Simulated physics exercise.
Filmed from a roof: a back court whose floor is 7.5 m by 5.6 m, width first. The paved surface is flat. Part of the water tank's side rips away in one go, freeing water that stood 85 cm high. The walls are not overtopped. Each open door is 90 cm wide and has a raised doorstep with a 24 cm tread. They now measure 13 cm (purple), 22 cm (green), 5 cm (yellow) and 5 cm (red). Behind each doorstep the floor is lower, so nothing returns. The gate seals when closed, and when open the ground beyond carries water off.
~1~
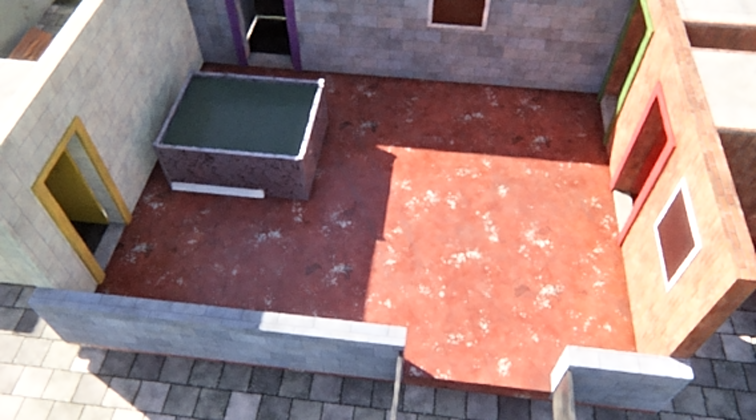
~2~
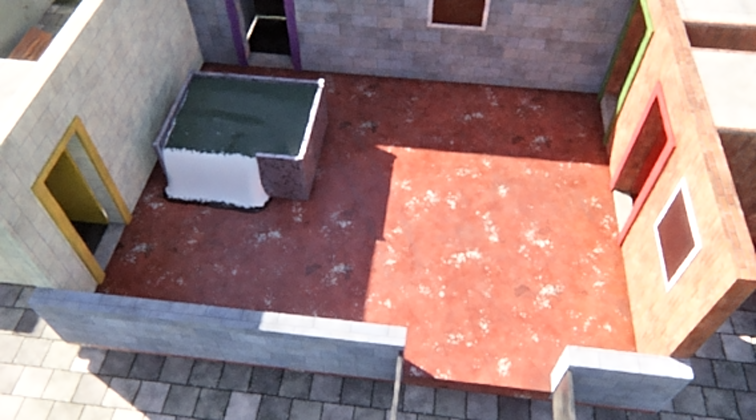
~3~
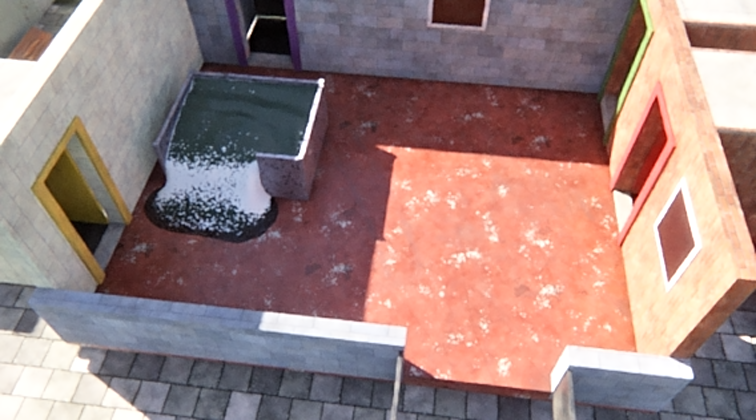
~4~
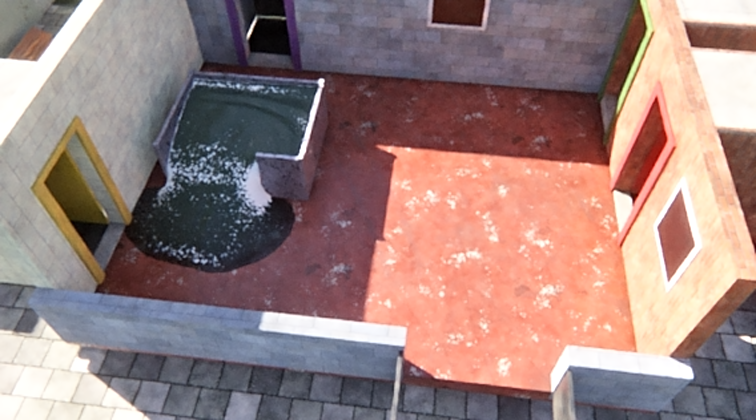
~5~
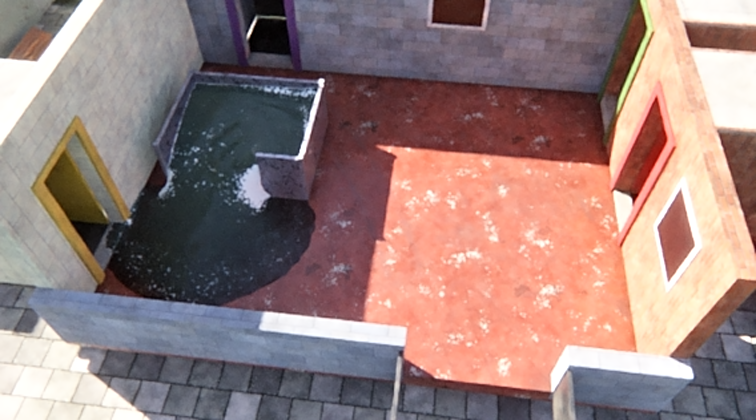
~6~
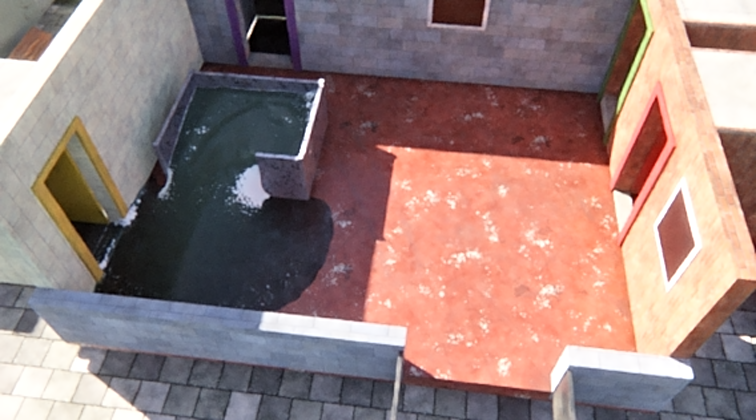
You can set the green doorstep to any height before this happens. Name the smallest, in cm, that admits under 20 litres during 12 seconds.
Some 8.5 cm above the ground.
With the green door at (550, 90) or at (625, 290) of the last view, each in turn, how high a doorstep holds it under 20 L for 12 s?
Roughly 10.0 and 14.0 cm.
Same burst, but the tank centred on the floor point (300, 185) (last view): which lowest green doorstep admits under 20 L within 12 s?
Then roughly 8.0 cm.
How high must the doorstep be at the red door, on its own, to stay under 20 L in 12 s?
About 9.5 cm at red.
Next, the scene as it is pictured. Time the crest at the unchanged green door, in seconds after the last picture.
Around 8.0 s.
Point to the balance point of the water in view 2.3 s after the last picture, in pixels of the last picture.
At about (255, 234).
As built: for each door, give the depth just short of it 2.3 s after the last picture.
Depths in cm: Purple 0, green 0, yellow 26, red 0.
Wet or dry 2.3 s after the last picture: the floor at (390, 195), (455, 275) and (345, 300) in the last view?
In that order: Still dry, flooded, wet.
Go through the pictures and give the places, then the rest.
Still water, 85 cm deep, in the water tank at (244, 116); the green door at (621, 76) is dry, in the first frame.
Water pours out at (216, 174) and has run 0.3 m, to (243, 208); about 10 cm deep outside, 85 cm at the back, in the second frame.
The gap is at (216, 177), the front 0.9 m out at (218, 235); the back of the water tank holds 83 cm, in the third frame.
The gap is at (217, 179), the front 1.4 m out at (188, 262); the back of the water tank holds 75 cm, in the fourth frame.
Water pours out at (217, 179) and has run 2.1 m, to (169, 301); about 9 cm deep outside, 73 cm at the back, in the fifth frame.
The gap is at (217, 179), the front 2.5 m out at a hidden place; the back of the water tank holds 71 cm; the green door at (621, 76), 6.7 m from the gap, is still 5.3 m from the nearest water, in the sixth frame.
Then, 0.7 s after the last picture water covers 20 % of the floor, deepest (67 cm) near (83, 320); it has not reached the green door.
Then, 2.3 s after the last picture water covers 45 % of the floor, deepest (28 cm) near (149, 258); it has not reached the green door.
Then, 11.3 s after the last picture water covers 100 % of the floor, deepest (12 cm) near (183, 106); 9 cm at the green door, 0 litres in over its 22 cm doorstep.
At the green door as built, the water peaked near 13 cm, 7.9 s after the last picture.
With a doorstep of 7 cm, 39 litres would have come in within the 12 s; with 9.5 cm, 14 litres. So under 20 litres takes about 8.5 cm.
